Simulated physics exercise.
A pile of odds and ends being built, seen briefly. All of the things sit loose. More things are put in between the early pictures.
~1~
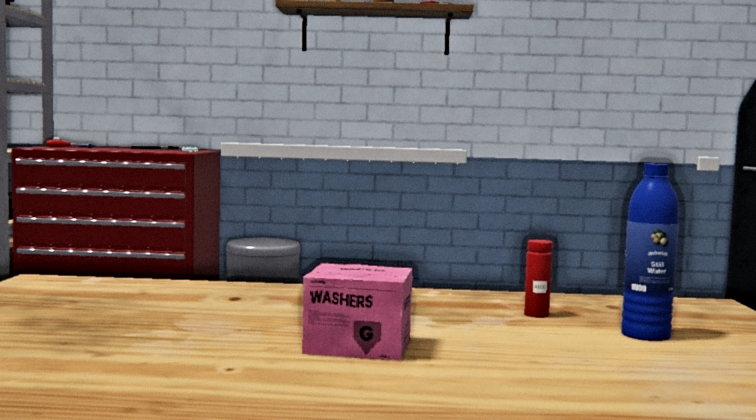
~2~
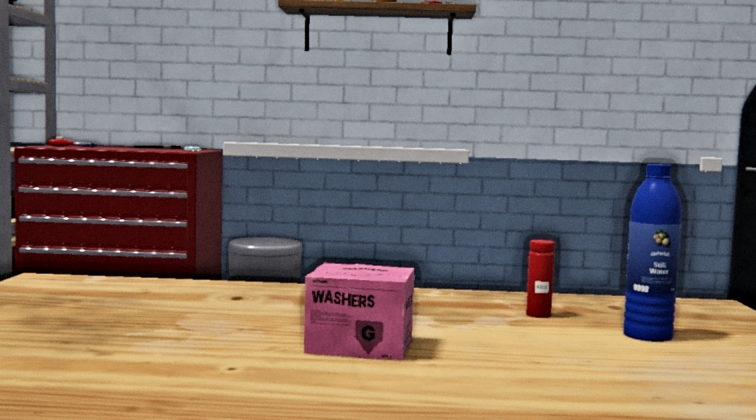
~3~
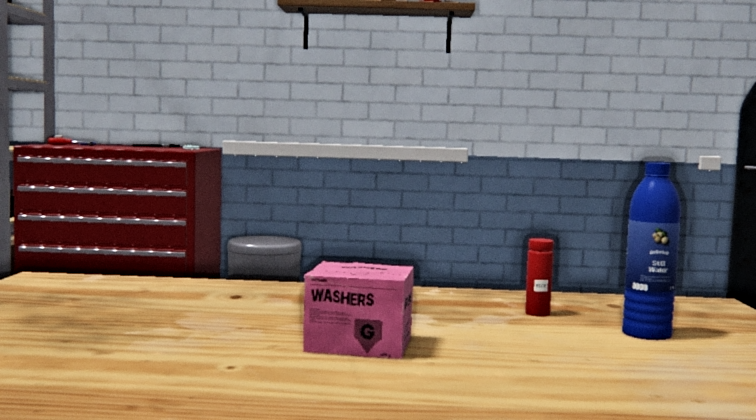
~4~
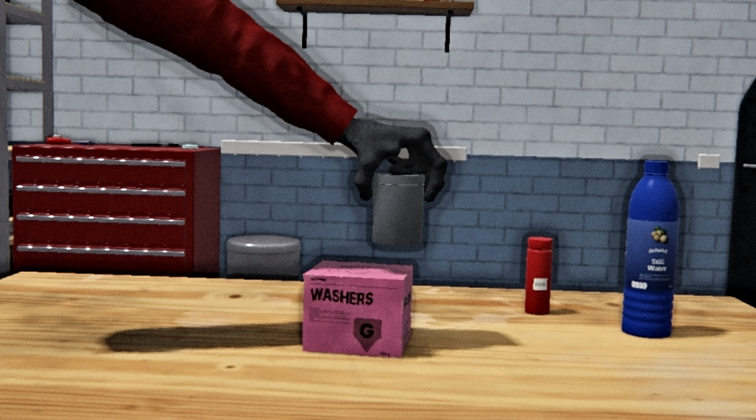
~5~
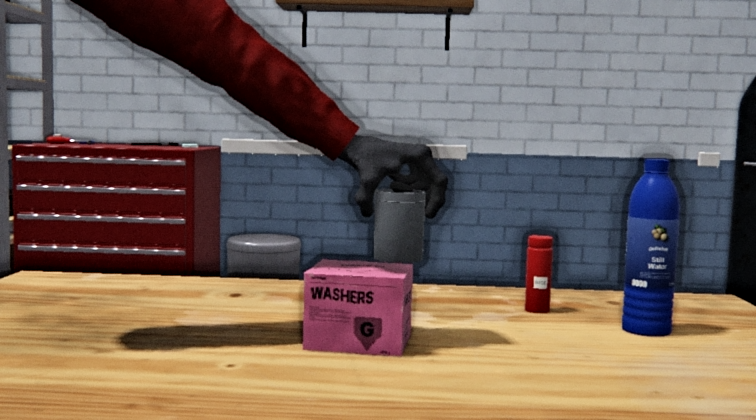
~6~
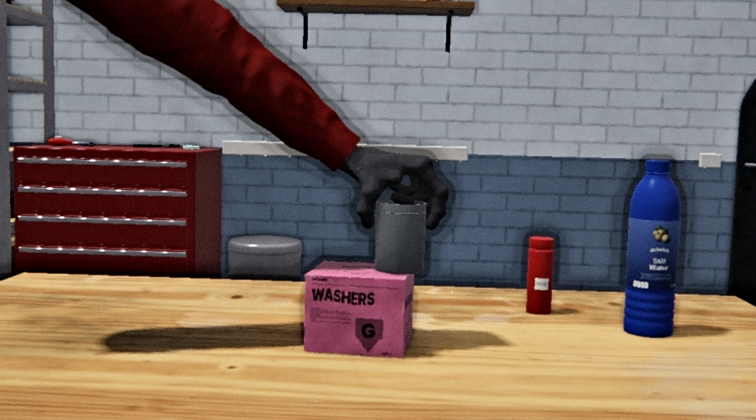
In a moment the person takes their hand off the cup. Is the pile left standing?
Yes, it is left standing.
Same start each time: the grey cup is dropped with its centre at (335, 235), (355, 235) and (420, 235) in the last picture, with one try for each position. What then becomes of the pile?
For the first case the pile survives; for the second, it survives; for the third, it falls over.
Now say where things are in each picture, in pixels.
In the first picture, the last thing is not in view yet; red shaker (538, 278).
In the second picture, the last thing is not in view yet; pink box (361, 309).
In the third picture, the last thing is not in view yet; blue bottle (652, 250).
The fourth picture shows on its way; grey cup (398, 208); red shaker (539, 276).
The fifth picture shows on its way; grey cup (399, 225); pink box (360, 306).
The sixth picture shows in place under the hand; grey cup (400, 236); blue bottle (653, 248).
Then, 1.10 s later than the last frame, all is still.
Then, 2.20 s later than the last frame, grey cup resting near (400, 237).
When it is over, all 4 as before. End places, in pixels of the last picture, grey cup near (400, 237). The pile holds.
